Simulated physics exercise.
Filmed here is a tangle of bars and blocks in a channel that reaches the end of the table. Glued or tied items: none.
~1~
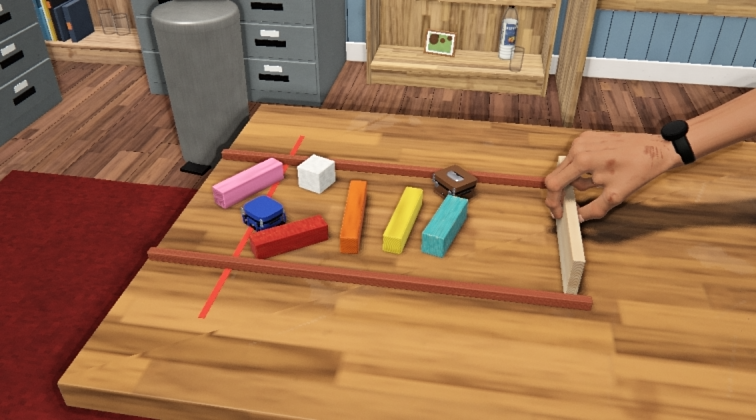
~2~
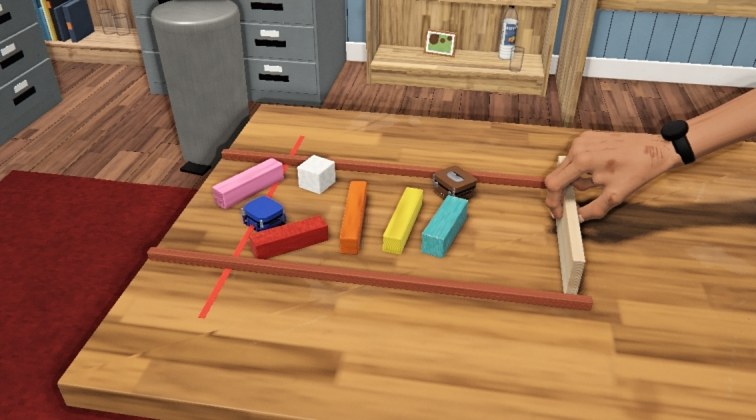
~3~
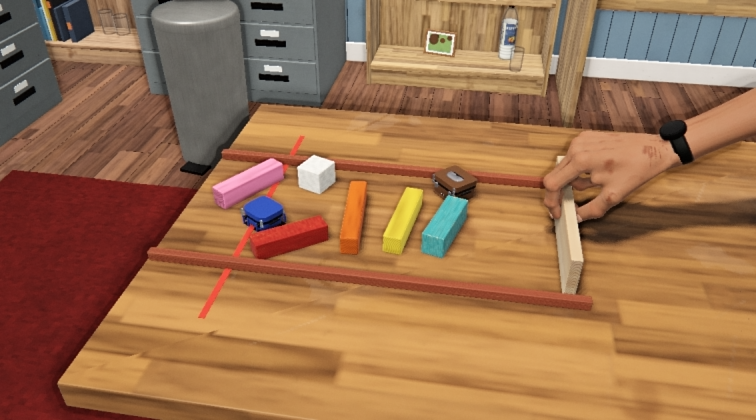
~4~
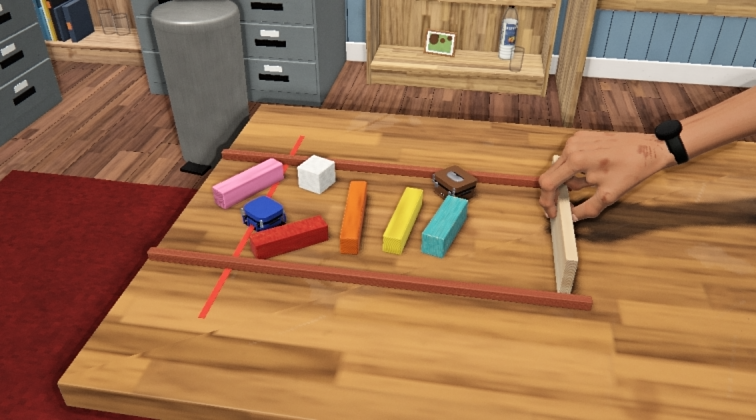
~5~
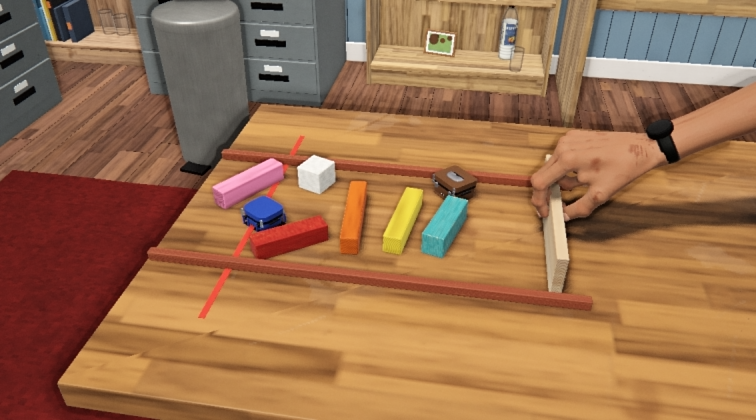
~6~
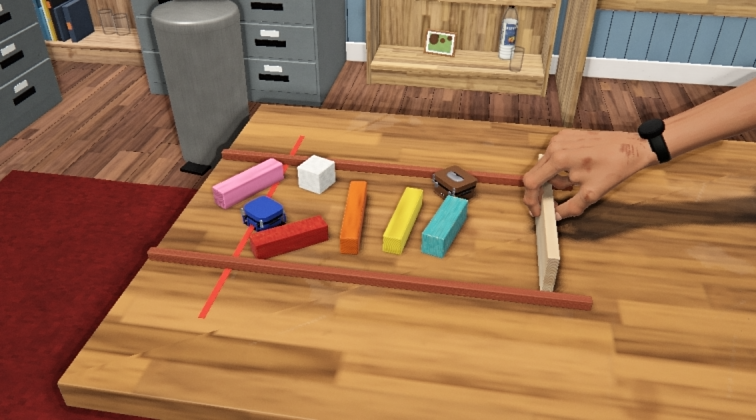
The clip opens on a wooden table where colourful sticks, a white block, and blue and brown cases lie between two reddish rails. A hand grips an upright board at the right, barely moving at first, then slides it slightly left while the other objects stay still.
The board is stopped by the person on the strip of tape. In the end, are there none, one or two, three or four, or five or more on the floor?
Well, a single one or a pair end up dropping off.
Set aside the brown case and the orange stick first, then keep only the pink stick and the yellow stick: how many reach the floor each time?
The first removal gives 0, the second gives 0.
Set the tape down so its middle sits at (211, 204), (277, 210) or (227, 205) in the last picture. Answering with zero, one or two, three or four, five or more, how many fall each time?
Taking them in turn, 5 or more; no fall at all; more than four.
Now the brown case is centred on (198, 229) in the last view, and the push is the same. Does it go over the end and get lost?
As for the brown case, it topples off.
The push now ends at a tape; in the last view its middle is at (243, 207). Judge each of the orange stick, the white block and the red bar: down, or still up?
What happens: The orange stick does not come off, the white block does not come off, the red bar goes down.
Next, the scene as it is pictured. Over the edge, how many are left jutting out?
Overhanging: 2.
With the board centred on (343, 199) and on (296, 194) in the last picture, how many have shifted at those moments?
The count is 7 at the first point and 8 at the second.
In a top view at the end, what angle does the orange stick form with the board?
Roughly 0° out of line.
Soon after, none off yet; pink stick at rest near (249, 183); blue case at rest near (264, 216); white block at rest near (317, 175).
In the end, the number that fall off is one or two; gone, pink stick.
